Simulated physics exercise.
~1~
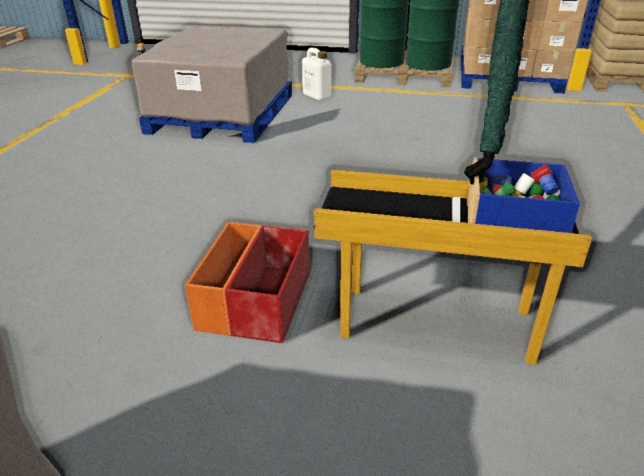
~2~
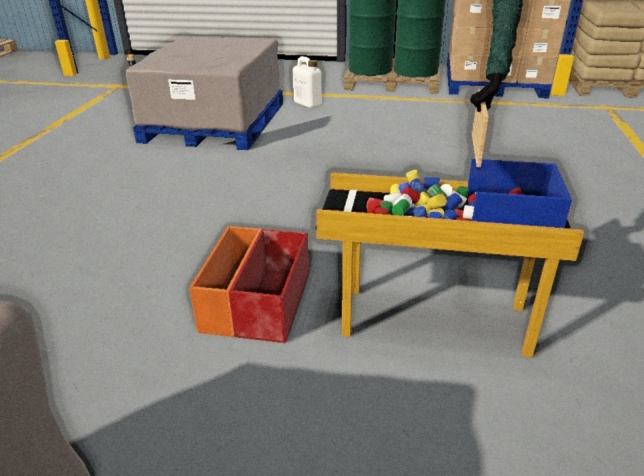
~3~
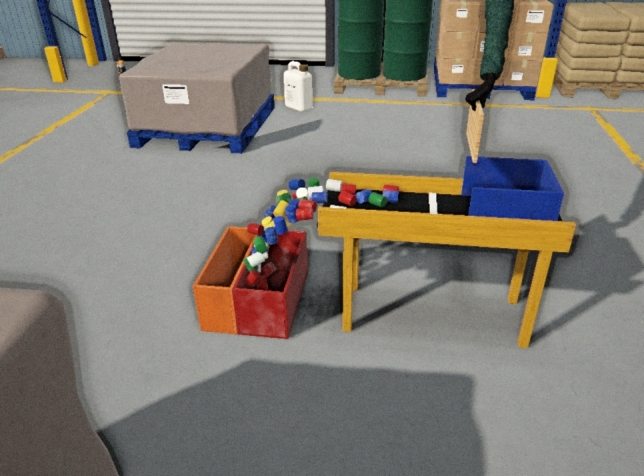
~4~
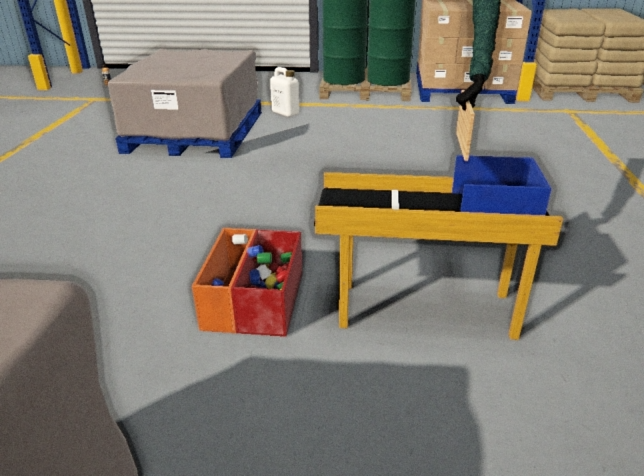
Colorful pieces ride a belt left from a blue pen, mostly landing in a red box.
